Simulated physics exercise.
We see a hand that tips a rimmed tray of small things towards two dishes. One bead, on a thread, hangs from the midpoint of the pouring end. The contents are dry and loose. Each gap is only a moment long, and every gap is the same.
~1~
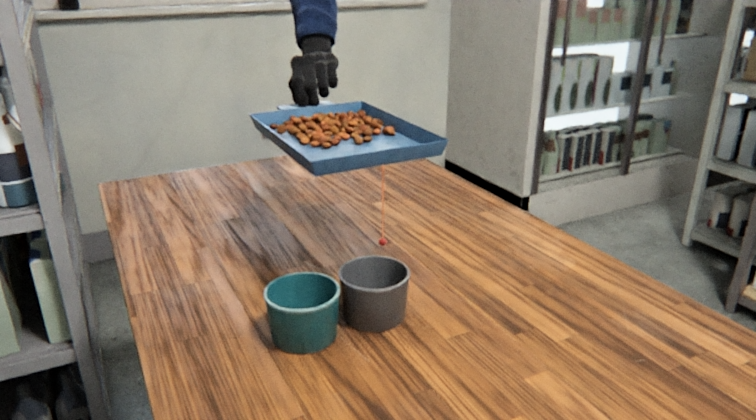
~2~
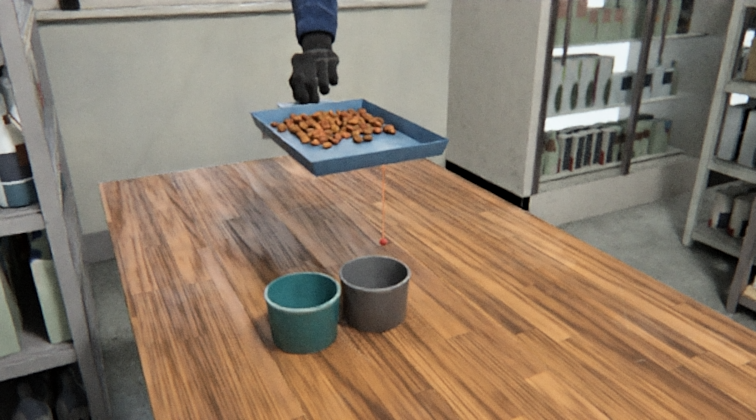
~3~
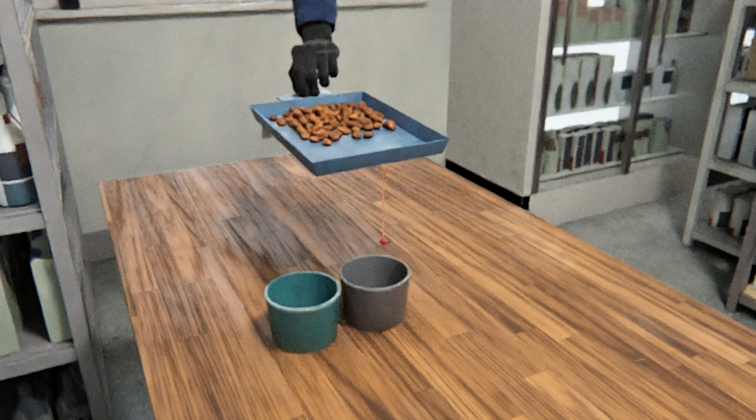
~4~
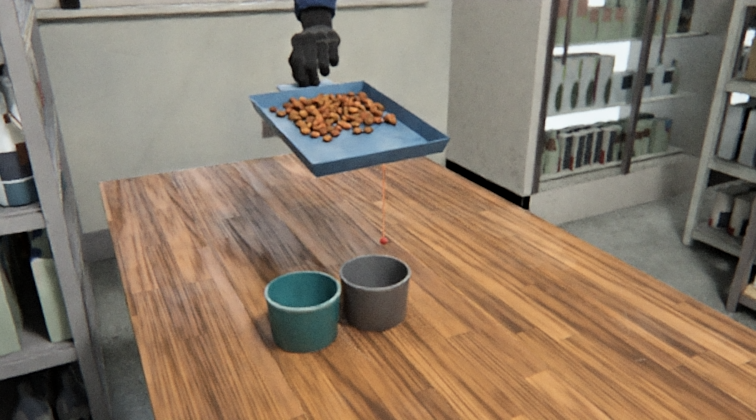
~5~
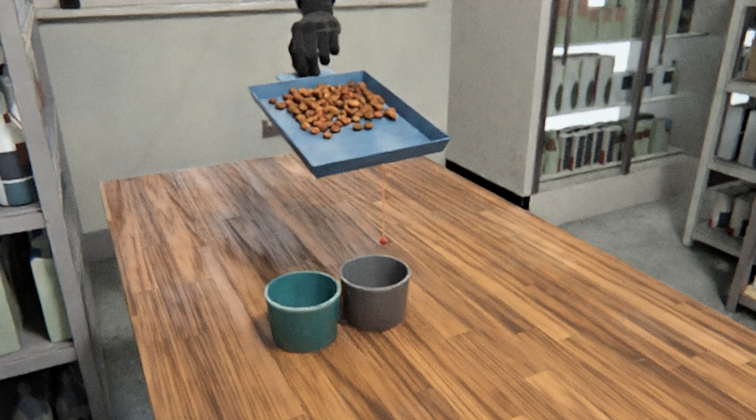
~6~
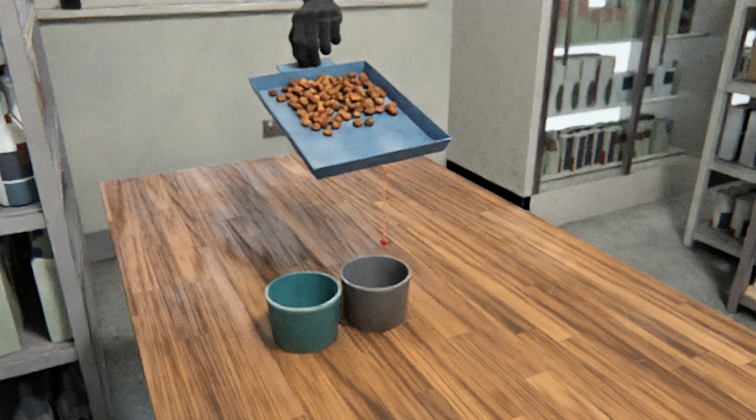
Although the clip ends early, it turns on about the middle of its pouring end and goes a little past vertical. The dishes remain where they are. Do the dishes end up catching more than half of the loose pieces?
Yes.
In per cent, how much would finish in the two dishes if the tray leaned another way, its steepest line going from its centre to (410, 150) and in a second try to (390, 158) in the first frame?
0 % and 20 %, roughly.
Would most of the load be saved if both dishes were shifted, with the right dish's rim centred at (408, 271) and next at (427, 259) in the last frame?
At place one in excess of half; at place two in excess of half.
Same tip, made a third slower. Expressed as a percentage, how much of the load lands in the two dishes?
Something like 70 percent, give or take.
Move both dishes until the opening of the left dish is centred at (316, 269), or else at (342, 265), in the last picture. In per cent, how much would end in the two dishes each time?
It works out to 30 percent and then 30 percent.
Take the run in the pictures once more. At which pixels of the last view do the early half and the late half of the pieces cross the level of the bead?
First half (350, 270); second half (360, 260).
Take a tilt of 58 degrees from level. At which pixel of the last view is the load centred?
Load centre: Approx. (355, 155).
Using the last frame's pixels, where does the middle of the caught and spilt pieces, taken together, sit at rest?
Roughly pixel (369, 312).
Soon, tray tipped steeply; nearly all on the tray; a small part in the air.
A while on, tray tipped right over; about half on the tray; a small part in the left dish; about a quarter in the right dish; about a quarter outside both; a small part in the air.
Towards the end, tray tipped past a quarter turn; about a quarter in the left dish; about half in the right dish; about a third outside both.
Finally, tray tipped past a quarter turn; about a quarter in the left dish; about half in the right dish; about a third outside both.
